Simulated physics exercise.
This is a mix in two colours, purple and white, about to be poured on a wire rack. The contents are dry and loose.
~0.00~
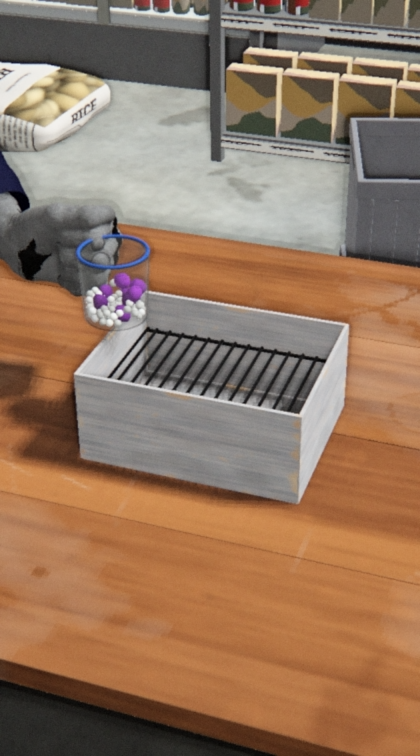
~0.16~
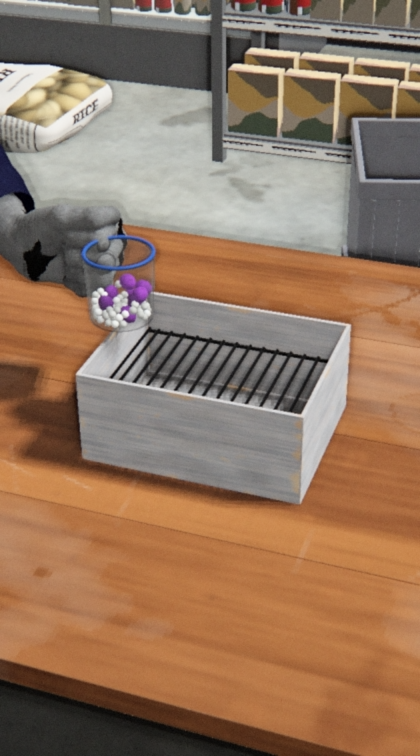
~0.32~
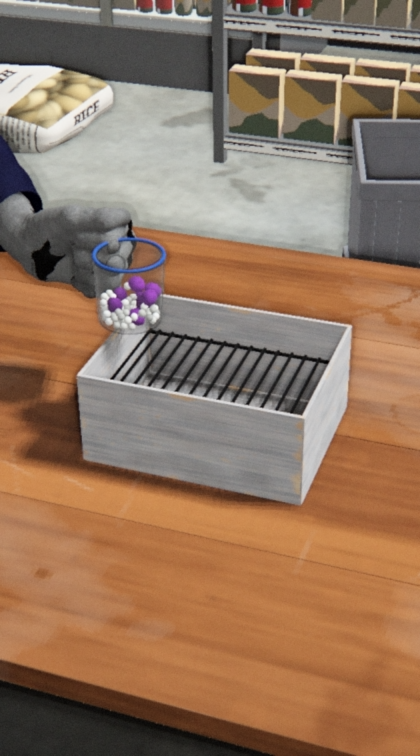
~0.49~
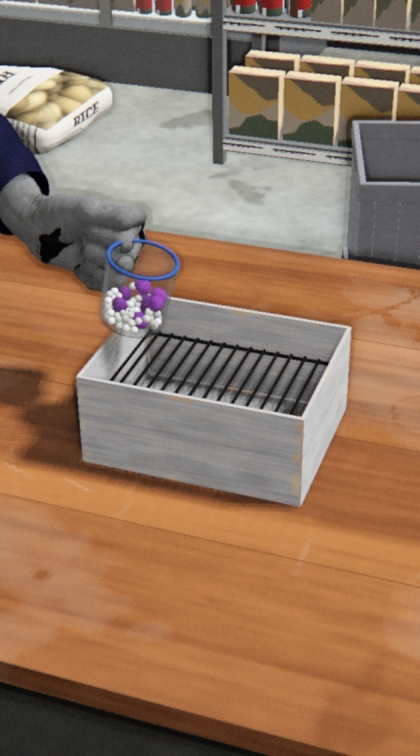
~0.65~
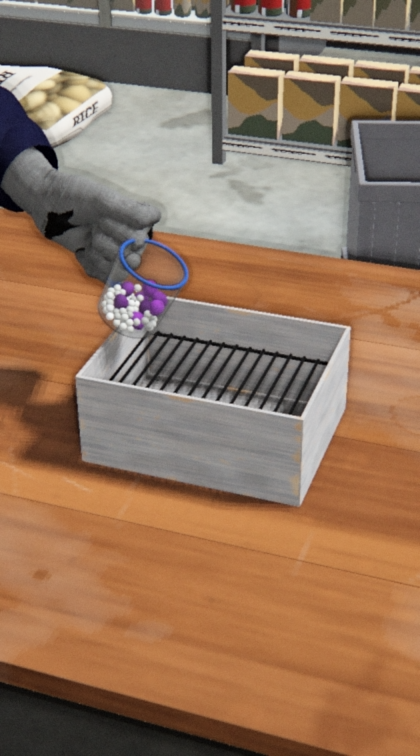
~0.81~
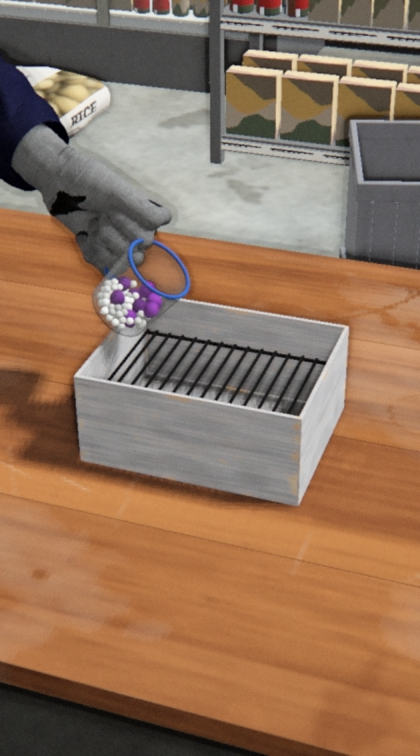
Gloved hand moving a clear cup of purple and white pieces slightly right, then tilting it rightward beside a box-framed wire rack.
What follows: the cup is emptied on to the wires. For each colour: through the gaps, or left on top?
Purple: They rest on the wires. White: They fall between the wires.
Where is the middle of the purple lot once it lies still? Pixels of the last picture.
Roughly at (187, 378).
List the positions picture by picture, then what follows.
The first picture shows cup at (115, 284), upright; rack at (294, 400), 16 wires across; purple coated nuts at (129, 300), wider than the gaps; white round beads at (109, 307), narrower than the gaps.
The second picture shows cup at (120, 285), upright; white ones at (115, 308).
The third picture shows cup at (130, 287), upright; purple ones at (143, 303).
The fourth picture shows cup at (137, 290), tipped 12°; white ones at (127, 311).
The fifth picture shows cup at (141, 290), tipped 26°; purple ones at (146, 308).
The sixth picture shows cup at (139, 290), tipped 40°; rack at (294, 402); purple ones at (139, 307); white ones at (120, 305).
Around 1.26 s, purple ones, all in the cup; white ones, all in the cup.
Around 1.65 s, purple ones, most in the cup, a small part on or over the wires; white ones, nearly all in the cup, a small part on or over the wires.
Around 1.98 s, purple ones, all on or over the wires; white ones, about half on or over the wires, about half under the rack.
Finally (3.1 s), purple ones, all on the wires, none under the rack; white ones, a stray few on the wires, nearly all under the rack.
